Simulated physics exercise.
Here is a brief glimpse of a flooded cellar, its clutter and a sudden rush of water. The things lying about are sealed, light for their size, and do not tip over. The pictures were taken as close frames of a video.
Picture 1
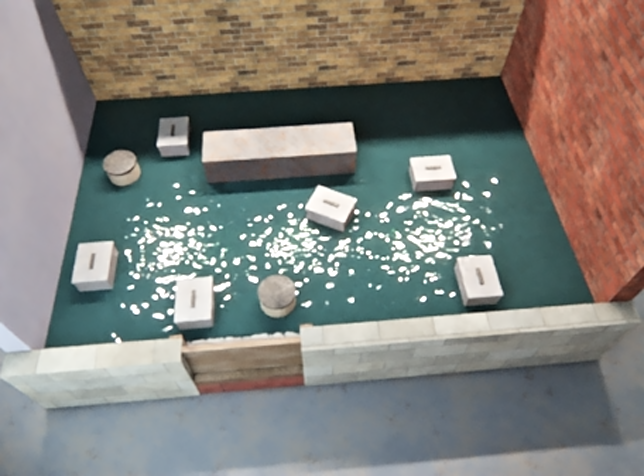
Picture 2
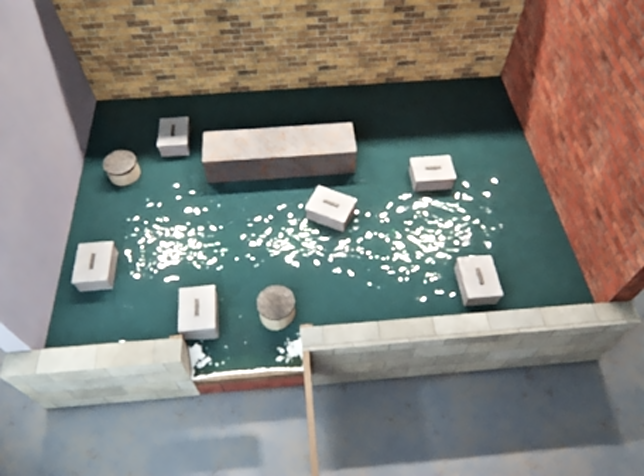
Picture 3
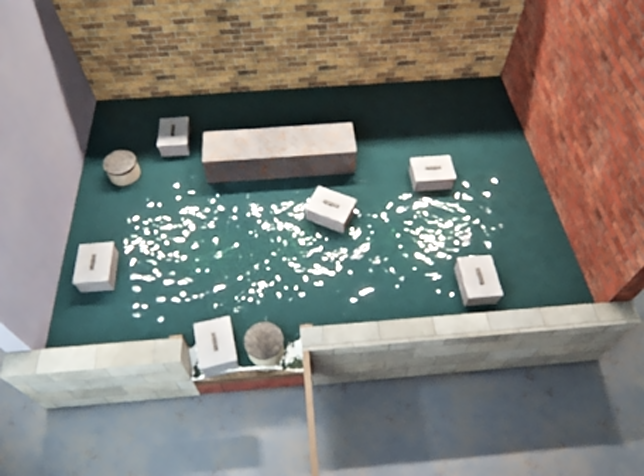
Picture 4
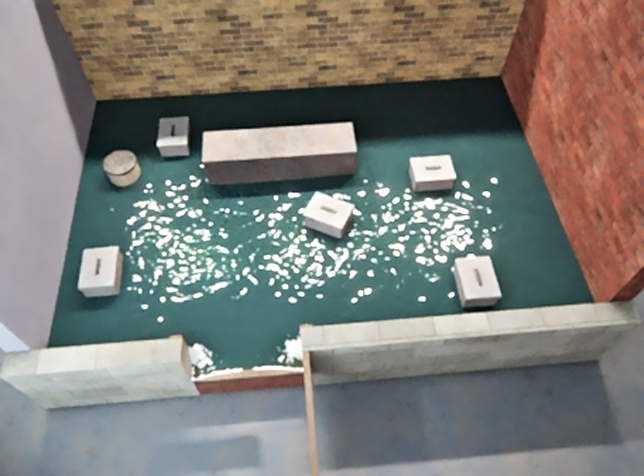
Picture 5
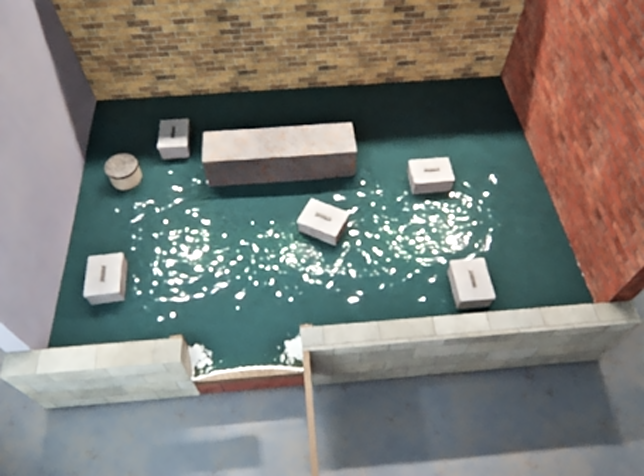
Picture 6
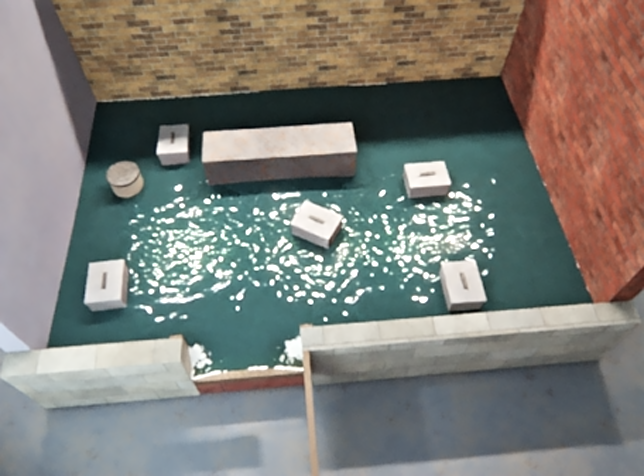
In this clip, pale boxes and round objects float around a long block in a walled, flooded cellar; a front gate swings open, a box and a round object pass out through the gap, and the remaining floating objects drift slightly.
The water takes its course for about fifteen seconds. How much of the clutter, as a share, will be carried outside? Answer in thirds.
Two thirds or more.
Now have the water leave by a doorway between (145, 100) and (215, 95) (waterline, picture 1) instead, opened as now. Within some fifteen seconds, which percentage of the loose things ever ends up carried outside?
Result: Close to 40 %.
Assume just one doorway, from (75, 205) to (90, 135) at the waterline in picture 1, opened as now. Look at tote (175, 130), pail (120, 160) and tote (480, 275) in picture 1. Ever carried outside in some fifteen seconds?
Note - 1: Escaped; 2: Escaped; 3: Retained.
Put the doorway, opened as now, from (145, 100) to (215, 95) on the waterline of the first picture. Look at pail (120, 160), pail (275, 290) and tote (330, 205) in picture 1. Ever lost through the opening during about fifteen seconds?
Going through them in turn: Escaped; remains behind; remains behind.
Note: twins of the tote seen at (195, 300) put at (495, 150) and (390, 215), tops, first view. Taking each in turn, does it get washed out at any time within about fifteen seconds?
Result, in listed order: Not lost / exits.
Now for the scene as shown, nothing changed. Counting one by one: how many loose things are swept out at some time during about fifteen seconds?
I get 8.
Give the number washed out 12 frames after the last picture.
My count is 3.
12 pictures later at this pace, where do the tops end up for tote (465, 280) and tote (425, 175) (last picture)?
Look for them at about (353, 307) and about (367, 222).
A moment on, 2 of 8 are out; 6 afloat.
Next, 3 of 8 are out; 5 afloat.
Later, 5 of 8 are out; 3 afloat.
In the end, 8 of 8 are out; 0 afloat.
